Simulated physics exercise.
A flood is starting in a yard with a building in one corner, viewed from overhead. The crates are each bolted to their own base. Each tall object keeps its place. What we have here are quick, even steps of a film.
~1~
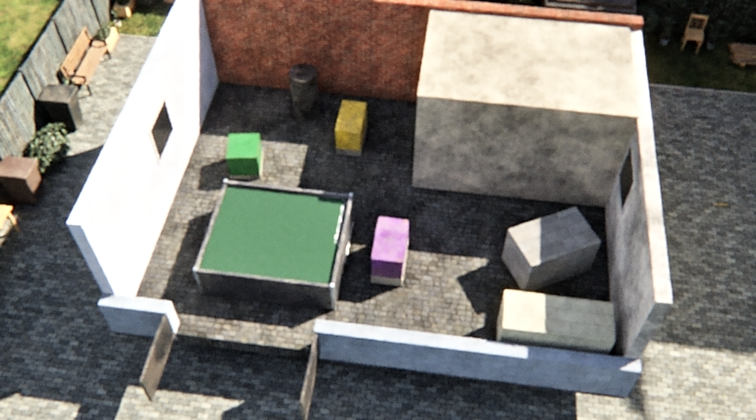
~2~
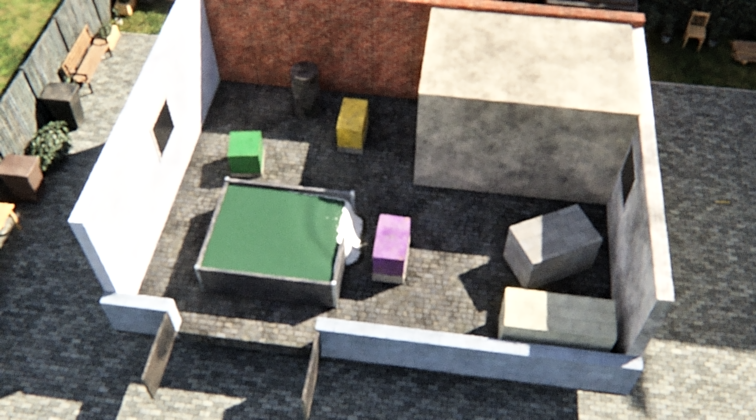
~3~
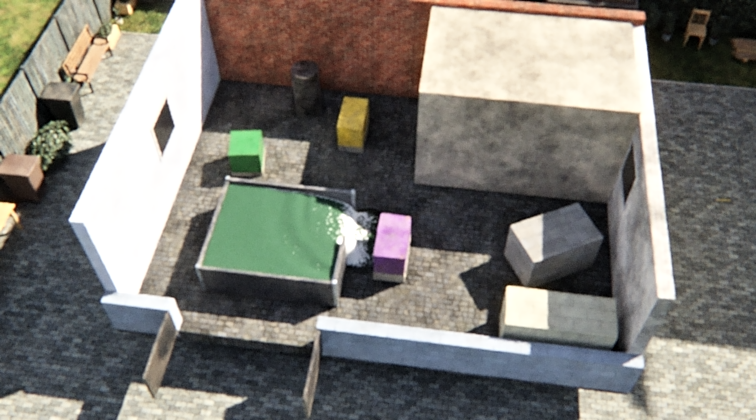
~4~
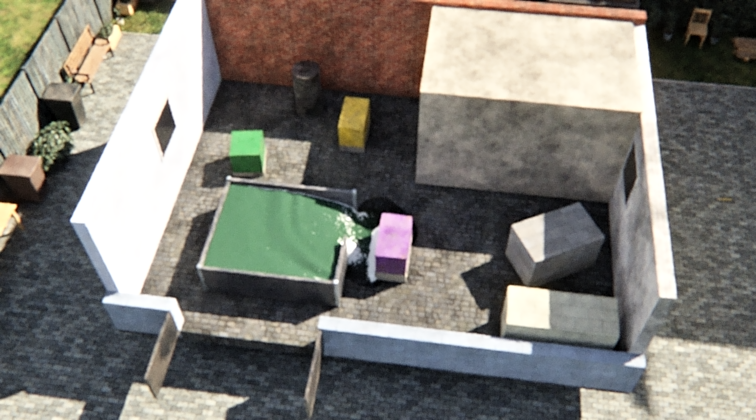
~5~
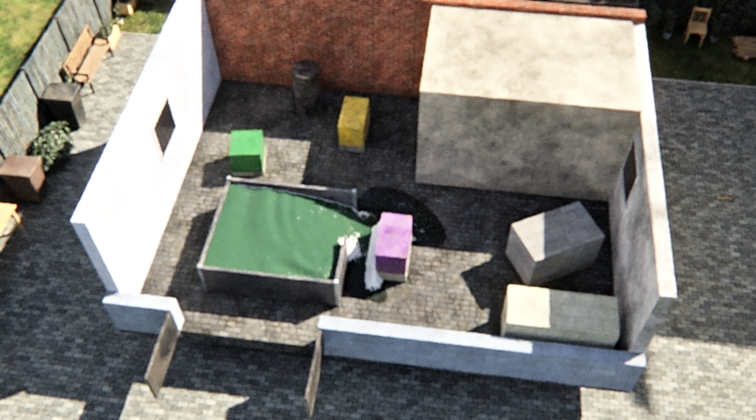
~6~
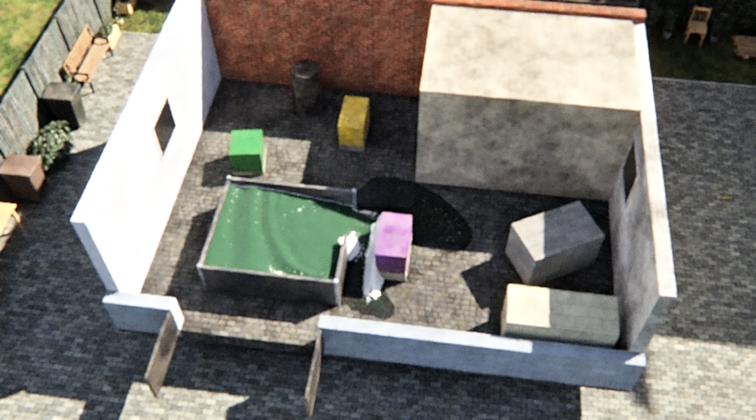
At first, green water sits still in a walled tank in a paved yard with a building in one corner. Then water bursts in a white splash from the tank's right side, reaches the purple block, and spreads past it as a dark sheet across the paving toward the right.
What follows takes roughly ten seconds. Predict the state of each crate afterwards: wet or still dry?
One by one: The yellow crate is unaffected by the water; the purple crate is affected by the water; the green crate is unaffected by the water.
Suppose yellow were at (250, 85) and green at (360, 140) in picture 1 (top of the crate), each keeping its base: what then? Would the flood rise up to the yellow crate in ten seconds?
As for the yellow one, it keeps clear.
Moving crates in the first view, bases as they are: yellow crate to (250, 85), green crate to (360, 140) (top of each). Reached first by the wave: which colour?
Crate marked purple.
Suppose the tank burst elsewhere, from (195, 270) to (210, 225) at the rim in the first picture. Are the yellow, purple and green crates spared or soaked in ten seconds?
In my view the yellow crate is never reached; as for the purple crate, it is never reached; the green crate gets reached.
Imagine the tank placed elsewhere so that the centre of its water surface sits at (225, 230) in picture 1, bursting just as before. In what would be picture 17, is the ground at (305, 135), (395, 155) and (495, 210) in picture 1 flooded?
First unwetted; next drenched; last drenched.
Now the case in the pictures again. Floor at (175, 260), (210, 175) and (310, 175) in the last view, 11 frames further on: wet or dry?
Status per point, in sequence: Unwetted, then unwetted, then unwetted.
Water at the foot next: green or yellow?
That would be the yellow crate.
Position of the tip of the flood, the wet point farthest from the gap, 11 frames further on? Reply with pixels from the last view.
Roughly at (608, 203).
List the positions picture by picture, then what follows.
In the first frame, still water in the tank at (277, 234).
In the second frame, water pours out at (347, 232) and has run to (353, 263).
In the third frame, the front is at a hidden place, out from the gap at (348, 231).
In the fourth frame, the front is at (413, 228), out from the gap at (349, 232).
In the fifth frame, the front is at (440, 230), out from the gap at (349, 231).
In the sixth frame, water pours out at (349, 230) and has run to (467, 230).
A moment on, water covers 25 % of the floor; the yellow crate not reached, the purple crate water round its plinth, the green crate not reached.
Next, water covers 35 % of the floor; the yellow crate not reached, the purple crate water round its plinth, the green crate not reached.
Then, water covers 55 % of the floor; the yellow crate water round its plinth, the purple crate water round its plinth, the green crate not reached.
Later, water covers 75 % of the floor; the yellow crate water round its plinth, the purple crate water round its plinth, the green crate water round its plinth.
In the end, water covers 95 % of the floor; the yellow crate stayed above the water, the purple crate was topped, the green crate stayed above the water.
